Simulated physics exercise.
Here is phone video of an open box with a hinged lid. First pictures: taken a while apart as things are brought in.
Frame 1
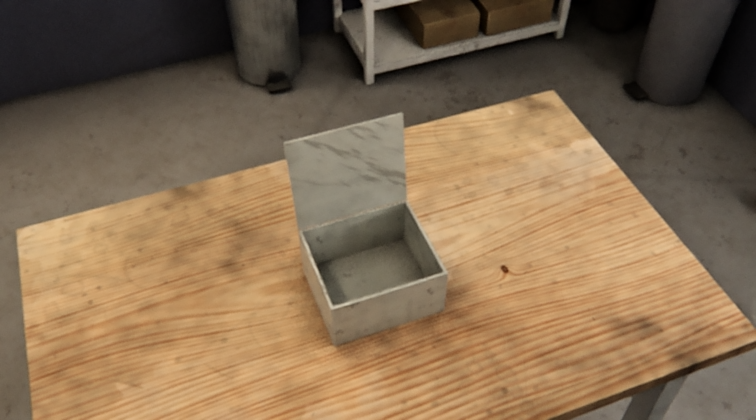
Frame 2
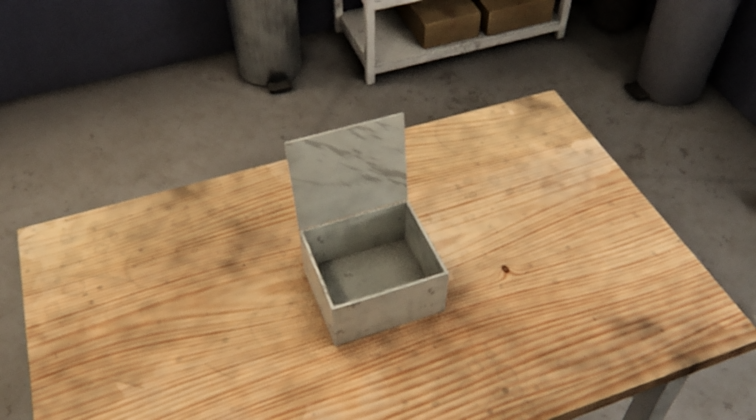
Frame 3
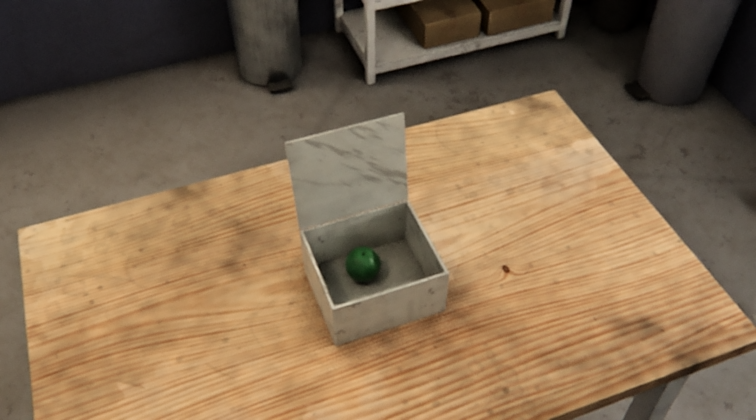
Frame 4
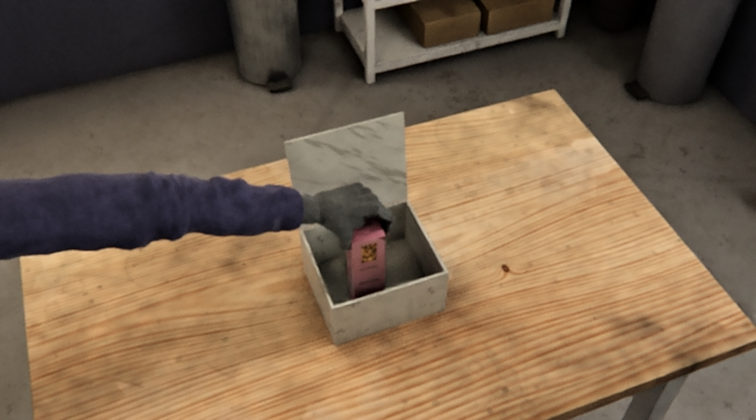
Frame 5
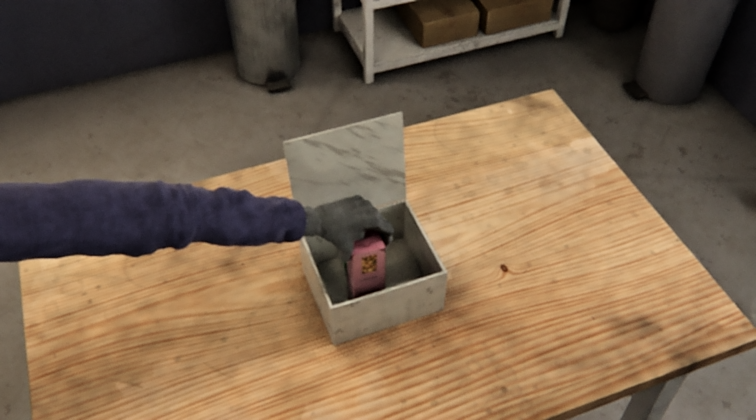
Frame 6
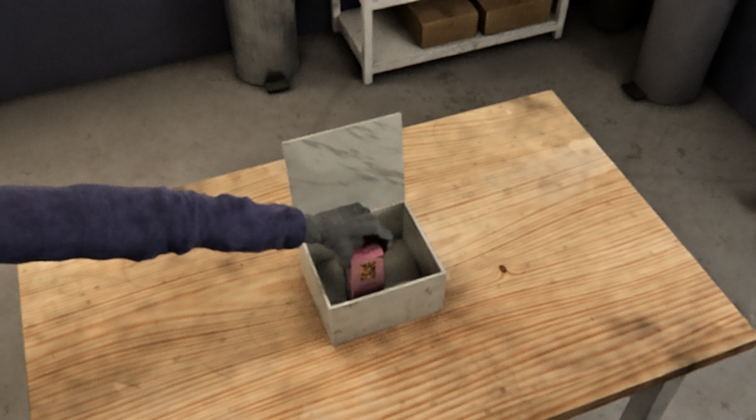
On a wooden table, an open box with a raised lid sat empty, then held a green apple; later, a gloved hand reached in from the left and lowered a pink carton slightly inside.
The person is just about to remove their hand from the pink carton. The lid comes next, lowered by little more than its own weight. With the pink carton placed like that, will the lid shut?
No.
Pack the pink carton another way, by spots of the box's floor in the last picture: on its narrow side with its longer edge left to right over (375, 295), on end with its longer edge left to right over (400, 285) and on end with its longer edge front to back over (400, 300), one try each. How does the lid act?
So: First go, the lid gets all the way down; second go, it can't get down; third go, it can't get down.
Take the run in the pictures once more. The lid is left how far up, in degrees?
Roughly 30 degrees above the rim.
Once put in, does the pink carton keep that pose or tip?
Well, it stays just as set.
Then, 1.20 s after the last picture, lid starting down.
Then, 1.50 s after the last picture, lid 66° above the rim.
Then, 1.80 s after the last picture, lid 37° above the rim.
At rest, lid 32° above the rim; both in place. Seen from the same camera at the end, pink carton near (365, 281).
